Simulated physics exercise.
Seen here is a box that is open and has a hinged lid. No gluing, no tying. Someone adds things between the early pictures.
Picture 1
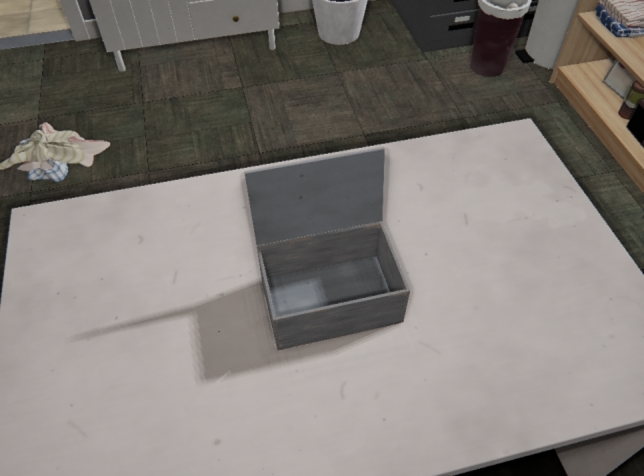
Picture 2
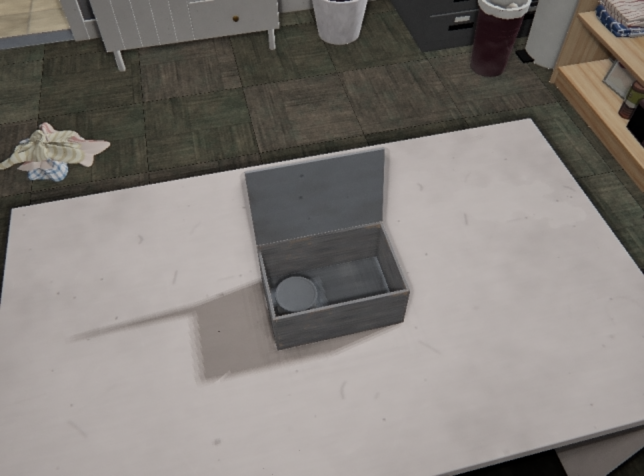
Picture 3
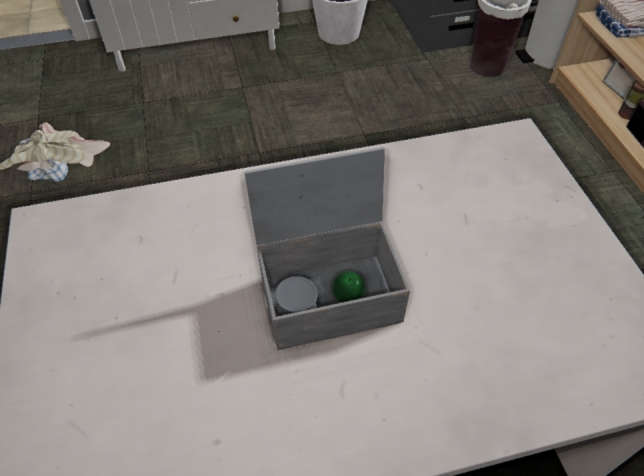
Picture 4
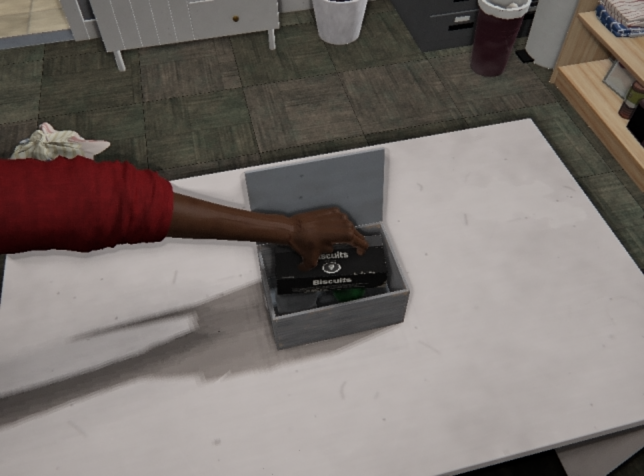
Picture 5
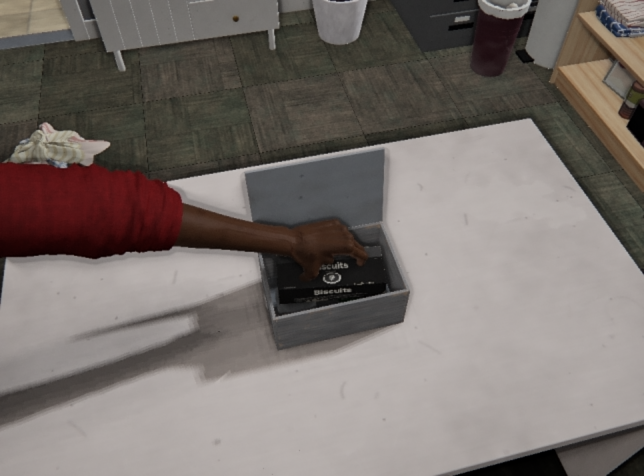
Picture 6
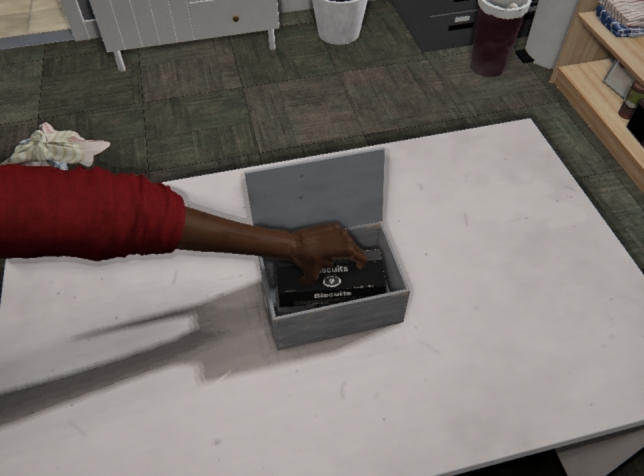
On a white table, an open grey box containing a round tin, then a green ball, as a hand lowers a black biscuit carton inside.
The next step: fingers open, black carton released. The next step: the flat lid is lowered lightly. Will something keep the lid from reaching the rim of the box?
Yes, it stays propped open.
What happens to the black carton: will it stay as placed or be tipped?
Result: The black carton leans over.
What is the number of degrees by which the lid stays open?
Roughly 16 degrees above the rim.
Then, 1.10 s later than the last frame, lid starting down; black carton tilted by 6° near (338, 278).
Then, 1.60 s later than the last frame, lid 54° above the rim; black carton tilted by 6° near (339, 278).
Then, 1.90 s later than the last frame, lid 24° above the rim; black carton tilted by 6° near (339, 278).
When it is over, lid 15° above the rim; left askew, black carton; the other 2 as before. End places, in pixels of the last picture, black carton near (343, 271).
